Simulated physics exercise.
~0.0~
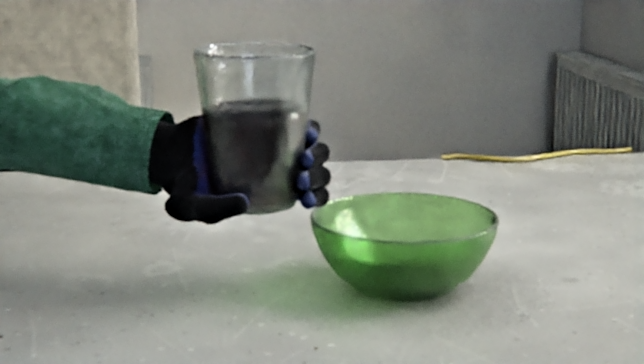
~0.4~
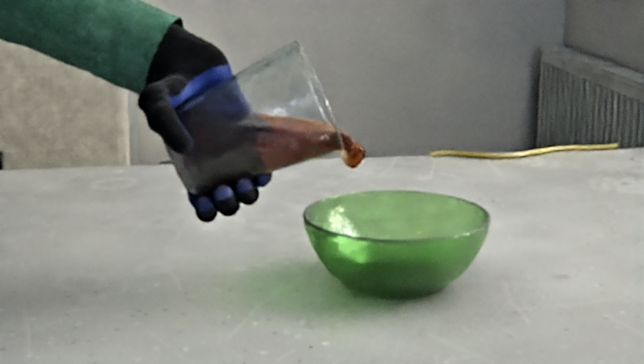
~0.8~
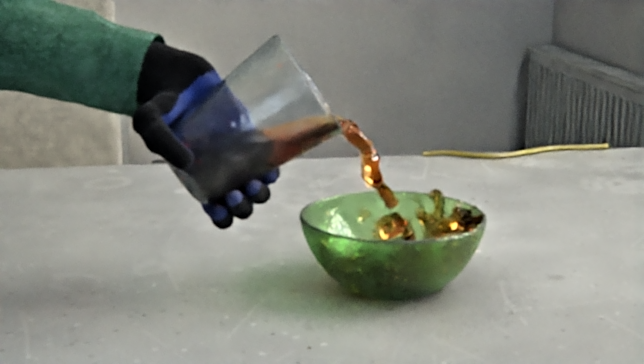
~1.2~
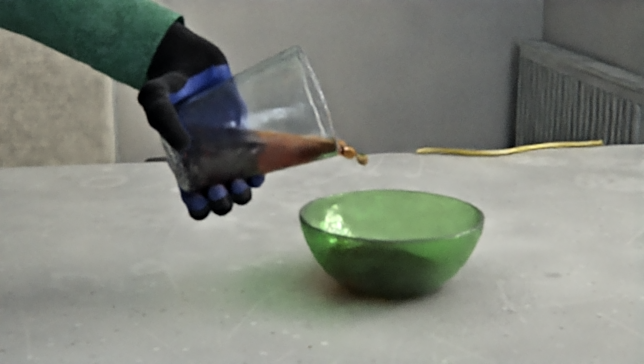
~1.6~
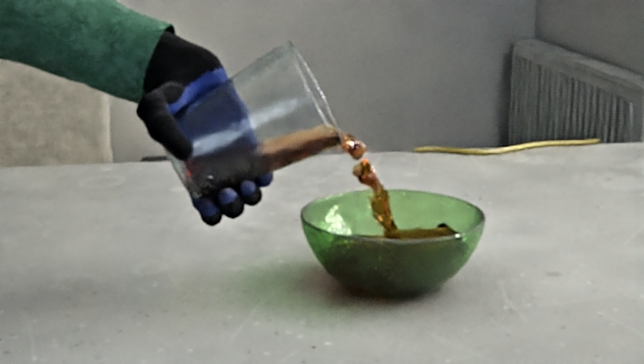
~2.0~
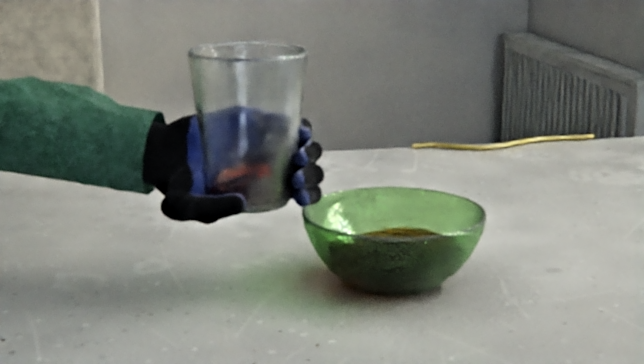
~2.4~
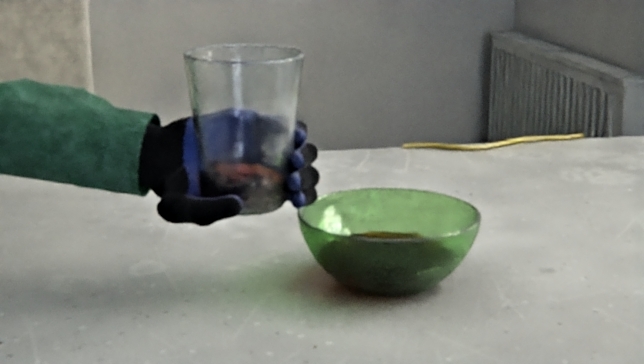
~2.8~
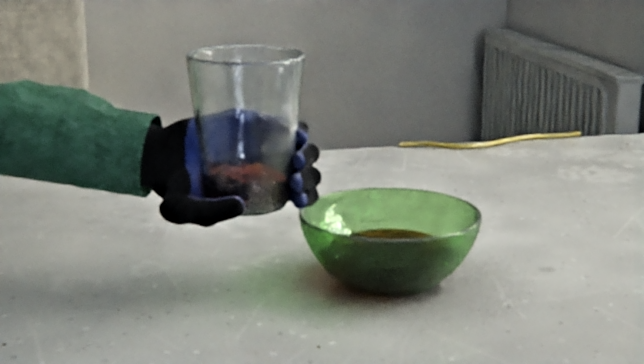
In this clip, a gloved hand in a green sleeve tilts a drinking glass and pours brown liquid into a green bowl in varying streams, then turns the glass upright again, leaving some liquid in the bowl and a little in the glass.
